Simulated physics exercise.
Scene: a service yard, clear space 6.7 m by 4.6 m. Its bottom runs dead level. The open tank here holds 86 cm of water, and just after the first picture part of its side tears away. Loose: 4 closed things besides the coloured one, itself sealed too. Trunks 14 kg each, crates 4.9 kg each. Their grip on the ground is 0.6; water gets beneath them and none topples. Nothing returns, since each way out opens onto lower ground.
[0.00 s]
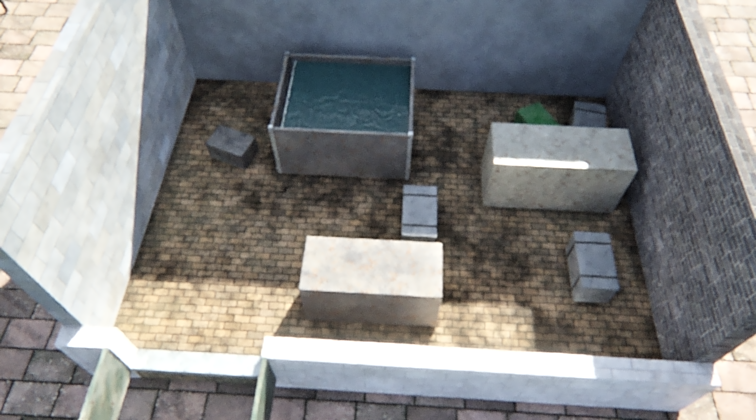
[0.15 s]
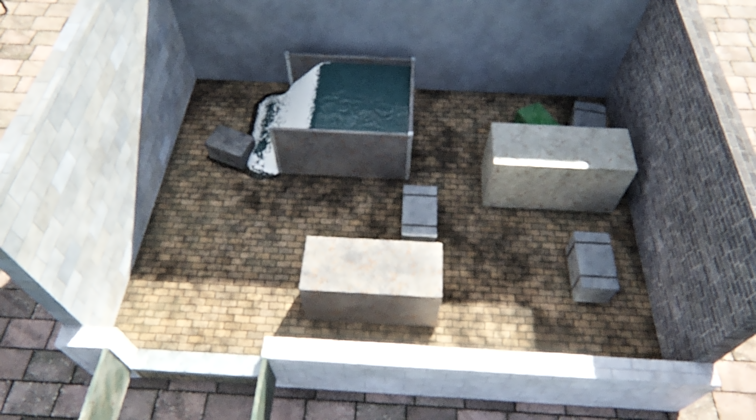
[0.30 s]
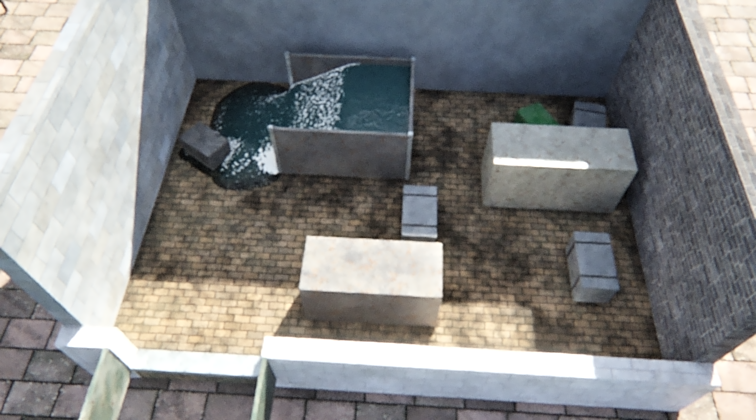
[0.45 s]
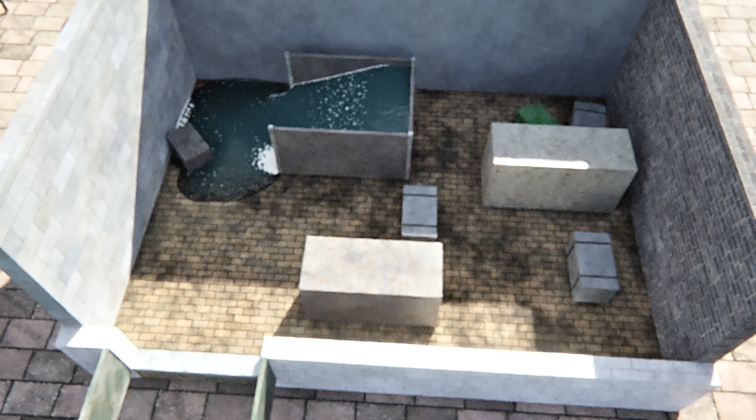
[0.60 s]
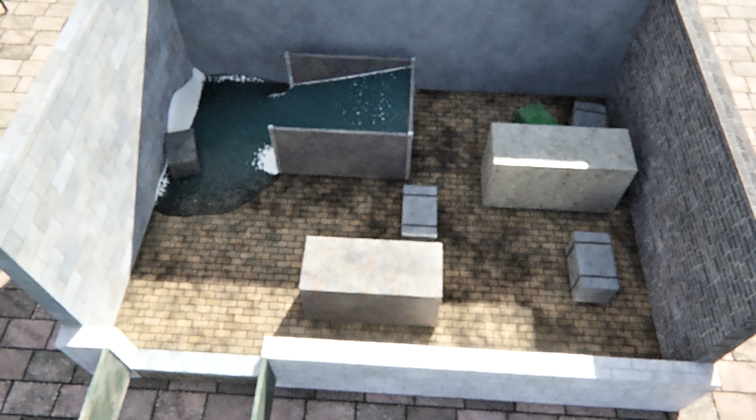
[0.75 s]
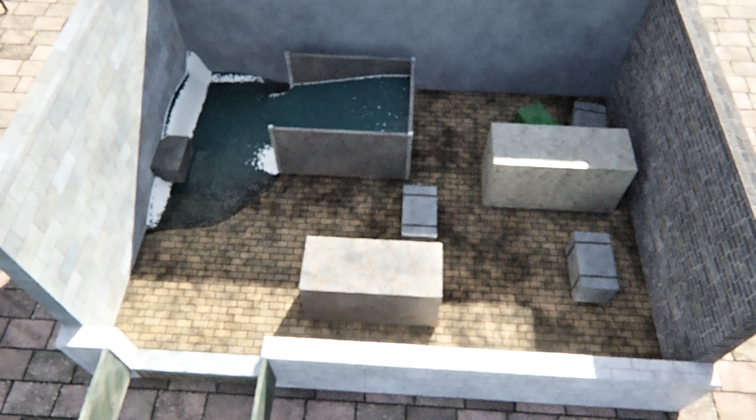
Water bursts from the left side of a raised tank in a walled yard and pours onto the brick ground. It spreads leftward, pushing a dark grey block toward the left wall, then splashes up that wall and widens toward the viewer, while the other blocks stay still.
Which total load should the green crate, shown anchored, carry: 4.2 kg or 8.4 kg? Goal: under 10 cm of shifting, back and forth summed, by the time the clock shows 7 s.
Neither will do.
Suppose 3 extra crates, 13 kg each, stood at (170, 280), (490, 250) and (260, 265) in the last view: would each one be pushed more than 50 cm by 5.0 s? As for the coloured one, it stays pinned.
Going through them in turn, the answers are too far, not too far and too far.
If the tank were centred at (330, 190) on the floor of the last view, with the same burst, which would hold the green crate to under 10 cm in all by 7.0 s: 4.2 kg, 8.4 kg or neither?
Well, in that case even the heavier fails.
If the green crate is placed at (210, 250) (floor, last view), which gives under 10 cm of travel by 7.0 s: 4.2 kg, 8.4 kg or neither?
Lab note - result: Both options fail.
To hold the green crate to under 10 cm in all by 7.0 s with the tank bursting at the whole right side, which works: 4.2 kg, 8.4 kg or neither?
Result: Neither option succeeds.
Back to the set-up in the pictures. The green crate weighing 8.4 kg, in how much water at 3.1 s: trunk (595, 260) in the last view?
0 cm.
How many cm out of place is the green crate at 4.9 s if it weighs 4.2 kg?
About 50 cm off its spot.
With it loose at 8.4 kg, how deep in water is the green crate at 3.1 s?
1 cm, roughly.
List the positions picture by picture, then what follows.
The first frame shows the green crate at (540, 119) rests on the ground; water covers 2.5 m2; 0 of 5 have shifted.
The second frame shows the green crate at (540, 119), on the bottom; water covers 3.4 m2; 0 of 5 have shifted.
The third frame shows the green crate at (540, 119) rests on the ground; 4.7 m2 under water; 1 of 5 have shifted.
The fourth frame shows the green crate at (540, 119) rests on the ground; 6.1 m2 under water; 1 of 5 have shifted.
The fifth frame shows the green crate at (540, 119) rests on the ground; 6.6 m2 under water; 1 of 5 have shifted.
The sixth frame shows the green crate at (540, 119) rests on the ground; 6.9 m2 under water; 1 of 5 have shifted.
After 1.4 s the green crate would be 0 cm from its start with 4.2 kg and 0 cm from its start with 8.4 kg; 0 cm of water round it then.
After 3.1 s the green crate would be 1 cm from its start with 4.2 kg and 0 cm from its start with 8.4 kg; 1 cm of water round it then.
After 4.9 s the green crate would be 54 cm from its start with 4.2 kg and 55 cm from its start with 8.4 kg; 9 cm of water round it then.
After 7.0 s the green crate would be 44 cm from its start with 4.2 kg and 9 cm from its start with 8.4 kg; 7 cm of water round it then.
